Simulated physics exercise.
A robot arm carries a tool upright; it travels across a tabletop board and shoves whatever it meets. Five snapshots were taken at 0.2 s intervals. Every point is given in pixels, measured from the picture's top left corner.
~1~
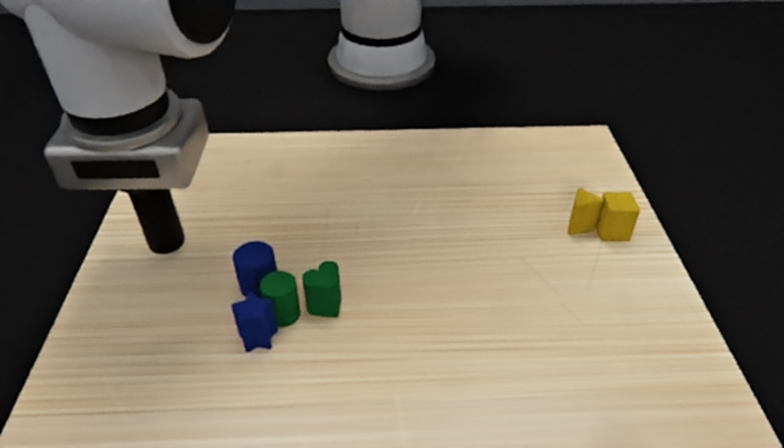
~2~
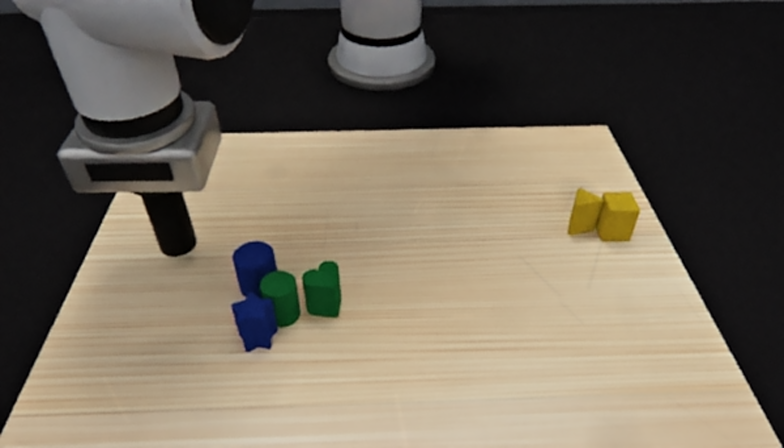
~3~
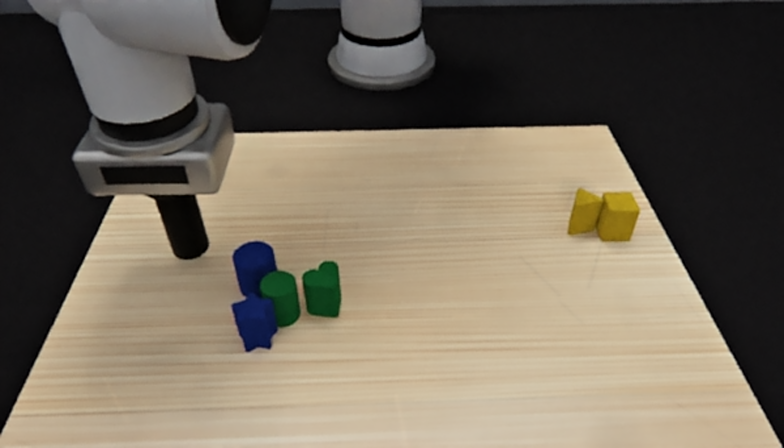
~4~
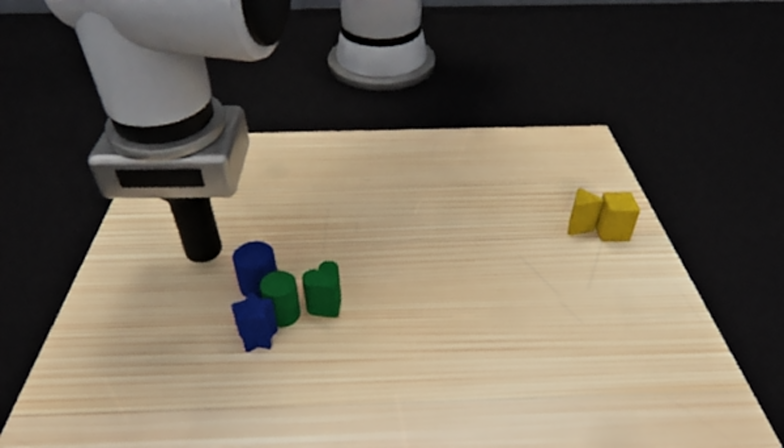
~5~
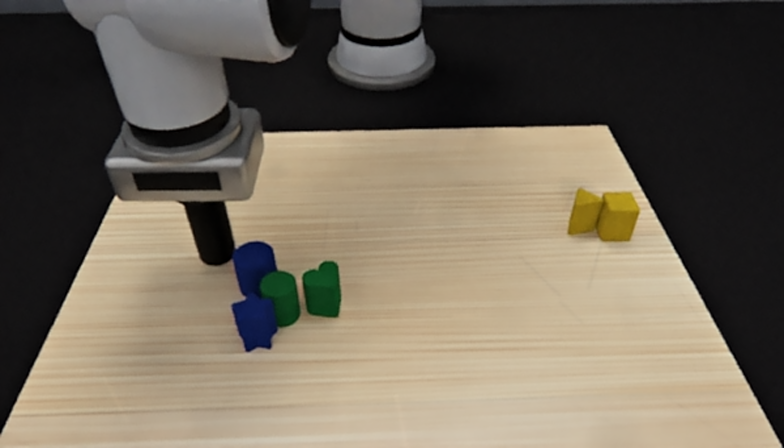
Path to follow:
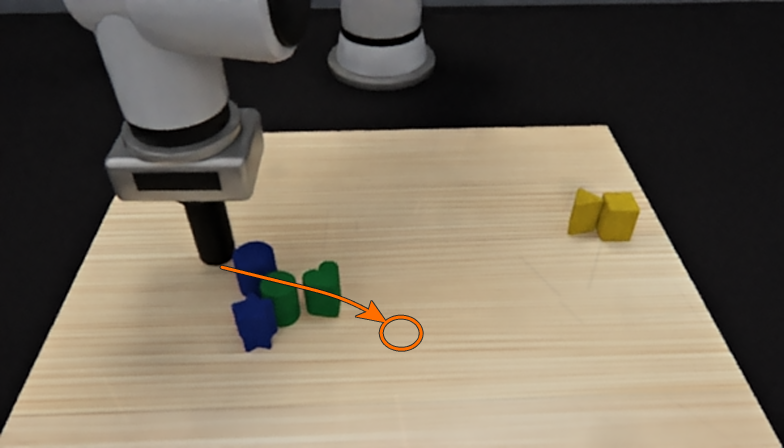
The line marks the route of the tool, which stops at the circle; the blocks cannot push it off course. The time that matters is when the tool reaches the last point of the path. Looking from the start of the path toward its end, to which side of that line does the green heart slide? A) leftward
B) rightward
Answer: B.
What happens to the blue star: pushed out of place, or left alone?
That one stays where it is.
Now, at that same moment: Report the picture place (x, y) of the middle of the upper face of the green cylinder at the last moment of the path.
The middle of the upper face of the green cylinder will lie at about (296, 309) in the picture.
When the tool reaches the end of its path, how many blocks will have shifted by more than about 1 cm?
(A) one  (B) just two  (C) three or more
C
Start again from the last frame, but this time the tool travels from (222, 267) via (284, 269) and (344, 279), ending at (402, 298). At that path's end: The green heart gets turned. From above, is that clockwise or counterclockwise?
The sense of turning is anti-clockwise.
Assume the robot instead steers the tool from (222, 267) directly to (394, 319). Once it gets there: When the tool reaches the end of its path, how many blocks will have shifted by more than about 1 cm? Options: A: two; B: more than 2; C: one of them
B
Path on the board, from (222, 267) via (314, 290), ending at (401, 333).
On the path given first. One third of the way, tool at (280, 268); blue cylinder at (301, 272); green cylinder at (294, 302); green heart at (333, 280), turned 35° anticlockwise.
Two thirds of the way, tool at (344, 286); blue cylinder at (340, 301); green cylinder at (296, 309); green heart at (376, 299), turned 55° anticlockwise.
At the end, tool at (401, 319); blue star in place; blue cylinder at (345, 309); green cylinder at (296, 309); green heart at (409, 334).
